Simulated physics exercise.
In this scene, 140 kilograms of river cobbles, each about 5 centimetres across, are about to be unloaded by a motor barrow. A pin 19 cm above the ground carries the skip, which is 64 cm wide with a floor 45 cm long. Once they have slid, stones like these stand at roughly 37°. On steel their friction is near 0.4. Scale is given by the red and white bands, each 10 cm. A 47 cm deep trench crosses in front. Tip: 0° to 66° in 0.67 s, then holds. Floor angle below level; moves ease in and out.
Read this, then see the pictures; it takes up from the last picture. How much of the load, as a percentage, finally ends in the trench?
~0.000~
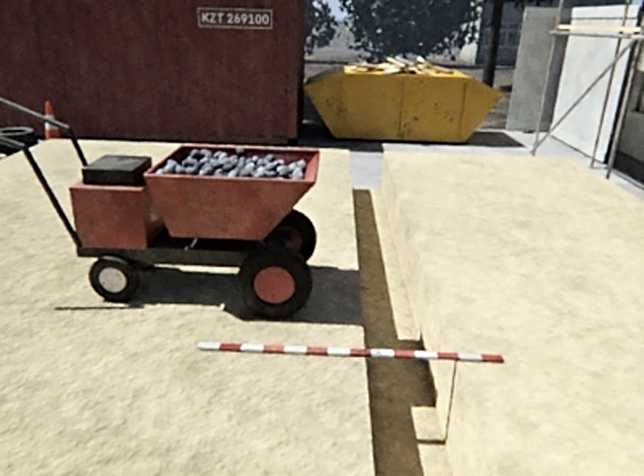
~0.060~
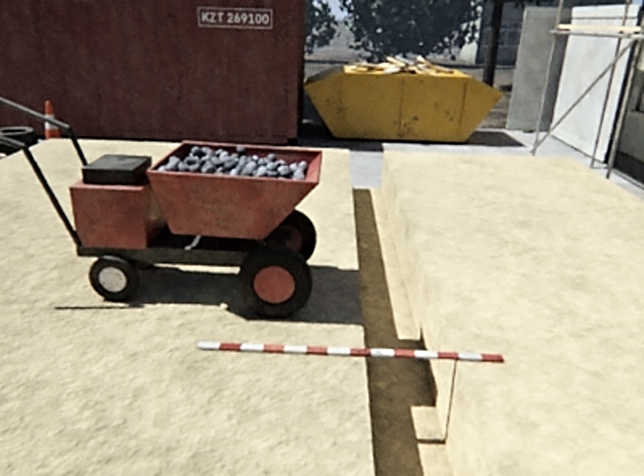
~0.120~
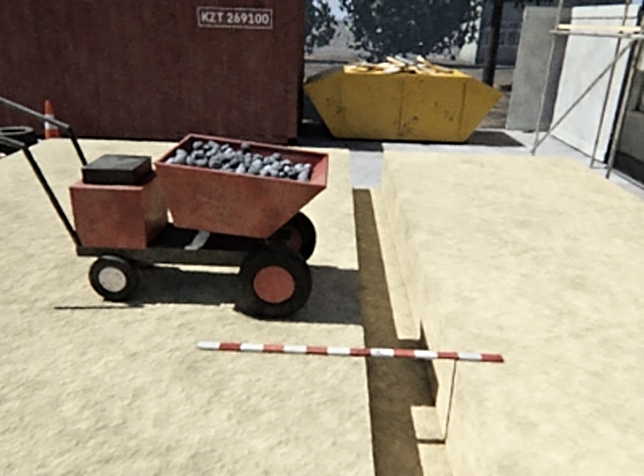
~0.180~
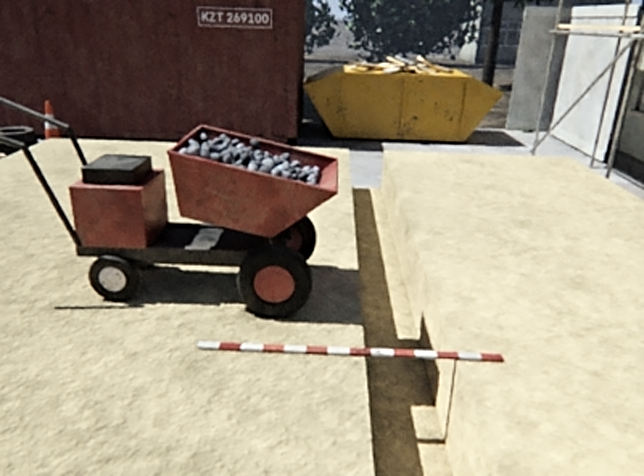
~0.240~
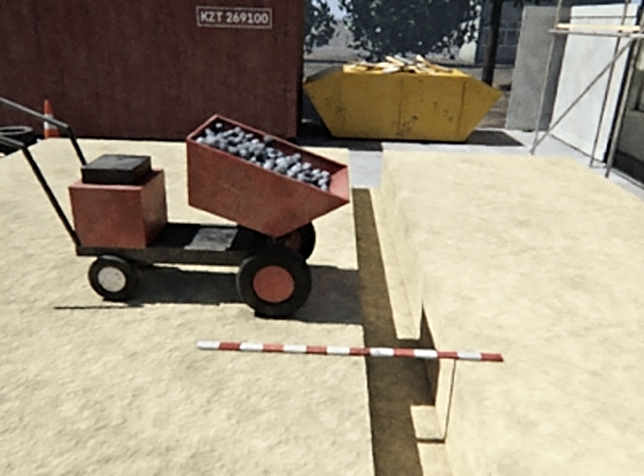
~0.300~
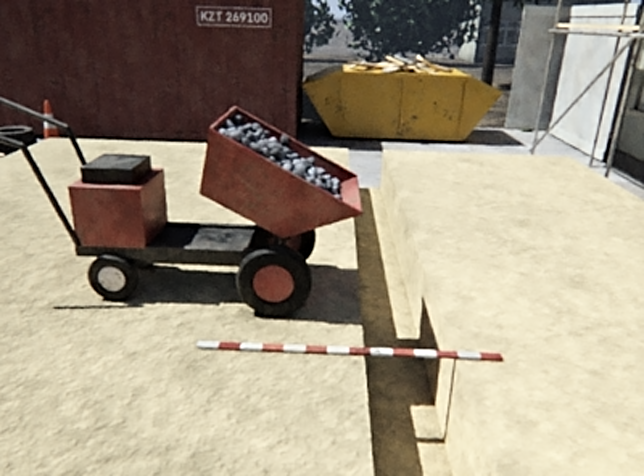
I would put it at about 70 per cent.
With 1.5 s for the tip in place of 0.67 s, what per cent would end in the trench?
Something close to 90 per cent.
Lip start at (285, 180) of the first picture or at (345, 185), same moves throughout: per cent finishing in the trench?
First some 90, then 45 per cent.
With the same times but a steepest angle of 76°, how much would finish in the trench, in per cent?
Then about 75 per cent.
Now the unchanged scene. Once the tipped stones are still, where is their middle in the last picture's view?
Centre estimate: Around (412, 348).
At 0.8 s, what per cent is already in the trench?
About 20 per cent by then.
After 0.5 s the floor is at 55°; 100 % in the skip; the foremost stones are at (372, 231).
After 0.8 s the floor is at 66°; 77 % in the skip, 21 % in the trench, 2 % past the trench; the foremost stones are at (447, 292).
After 1.1 s the floor is at 66°; 32 % in the skip, 39 % in the trench, 30 % past the trench; the foremost stones are at (568, 296).
After 3.1 s the floor is at 66°; 0 % in the skip, 70 % in the trench, 30 % past the trench; the foremost stones are past the picture's edge.
